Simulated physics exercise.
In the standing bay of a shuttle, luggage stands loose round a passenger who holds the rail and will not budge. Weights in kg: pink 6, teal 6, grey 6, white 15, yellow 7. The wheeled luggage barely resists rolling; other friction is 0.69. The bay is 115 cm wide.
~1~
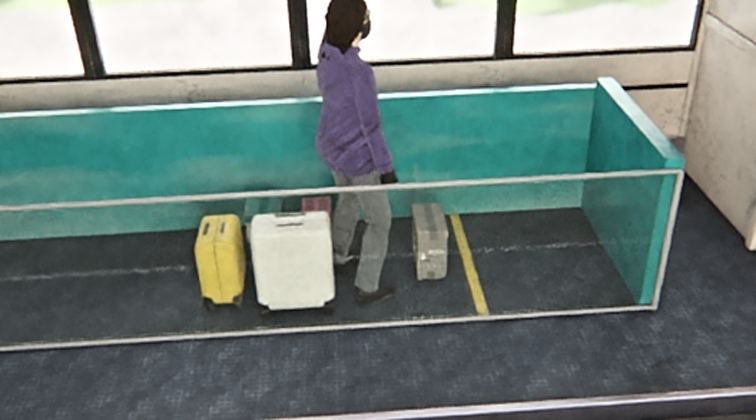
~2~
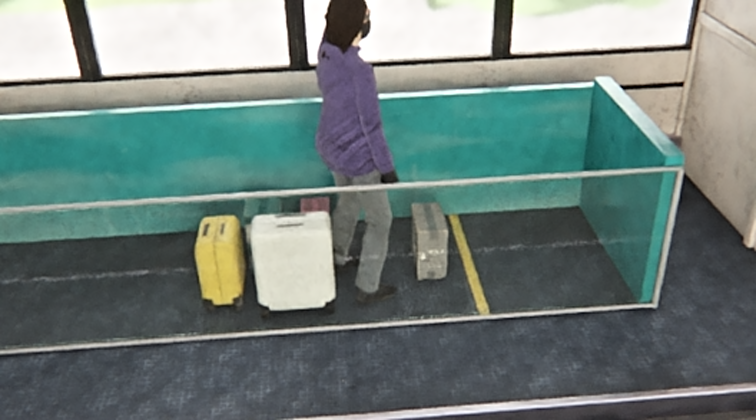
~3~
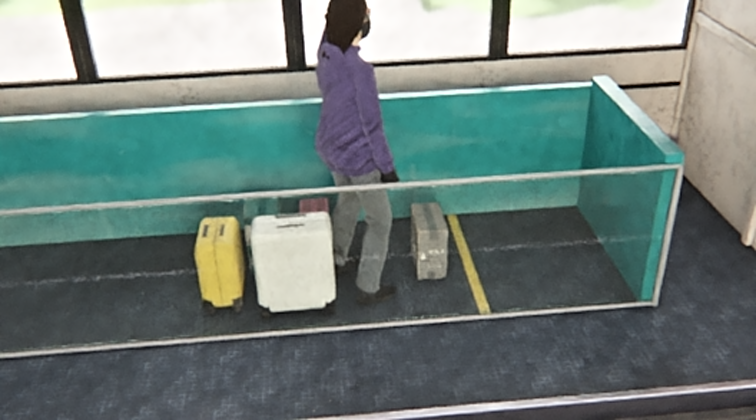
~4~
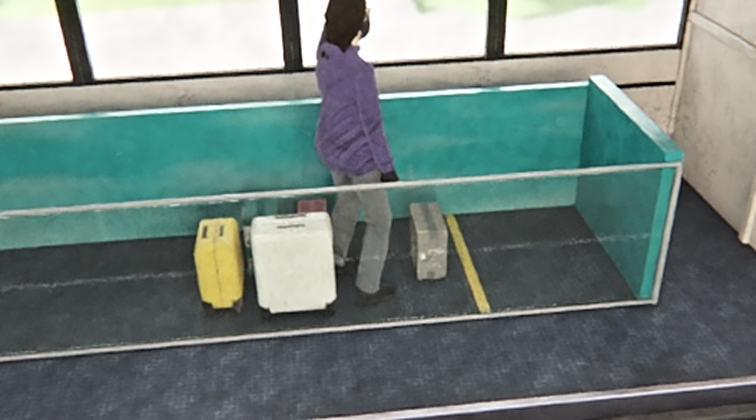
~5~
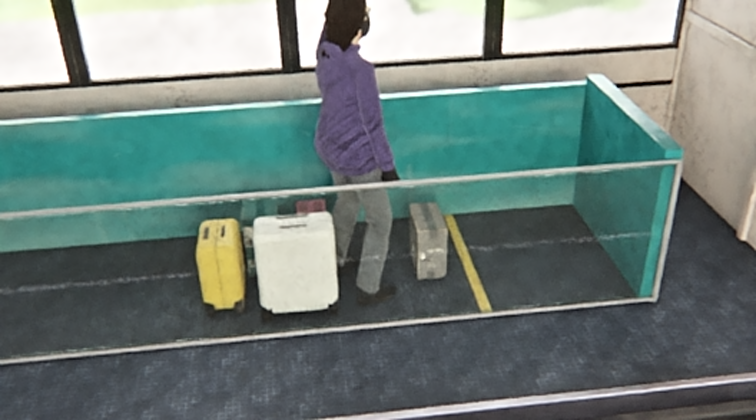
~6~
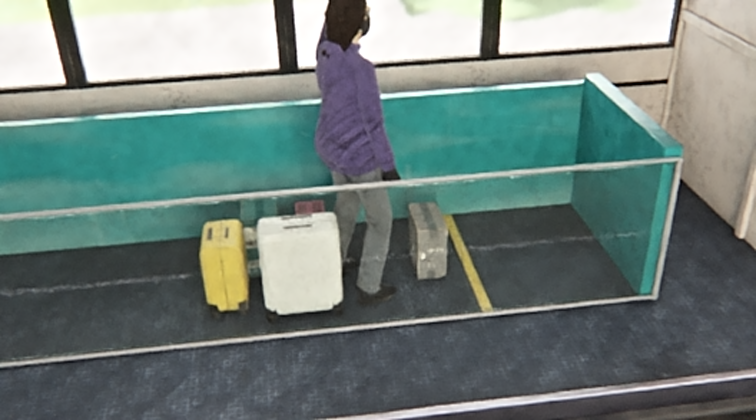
Person in a purple jacket standing among suitcases in a glass-fronted bay, the white and yellow cases shifting slightly right.
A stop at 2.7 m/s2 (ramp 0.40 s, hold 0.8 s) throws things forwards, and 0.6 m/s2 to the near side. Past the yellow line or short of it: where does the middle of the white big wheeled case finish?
Here the white big wheeled case halts before the yellow line.
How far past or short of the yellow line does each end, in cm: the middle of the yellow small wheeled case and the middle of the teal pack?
Yellow small wheeled case 100 short, teal pack 130 short.
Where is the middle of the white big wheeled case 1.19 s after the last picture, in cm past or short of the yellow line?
About 90 cm short of it.
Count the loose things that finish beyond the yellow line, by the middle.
0 of them.
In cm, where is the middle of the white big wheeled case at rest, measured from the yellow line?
About 90 cm short of it.
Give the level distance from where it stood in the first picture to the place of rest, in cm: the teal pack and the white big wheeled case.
Teal pack 0, white big wheeled case 20.
Then, 0.29 s after the last picture the white big wheeled case is 91 cm short of the yellow line, tilted 0°, near (325, 270) in the last picture's view; the pink tub 95 cm short of the yellow line, tilted 0°.
Then, 0.69 s after the last picture the white big wheeled case is 90 cm short of the yellow line, tilted 0°, near (327, 272) in the last picture's view; the pink tub 95 cm short of the yellow line, tilted 0°.
Then, 1.19 s after the last picture the white big wheeled case is 90 cm short of the yellow line, tilted 0°, near (327, 272) in the last picture's view; the pink tub 95 cm short of the yellow line, tilted 0°.
When all is still, pink tub stops short of the yellow line; teal pack stops short of the yellow line; grey carton stops short of the yellow line; white big wheeled case stops short of the yellow line; yellow small wheeled case stops short of the yellow line.
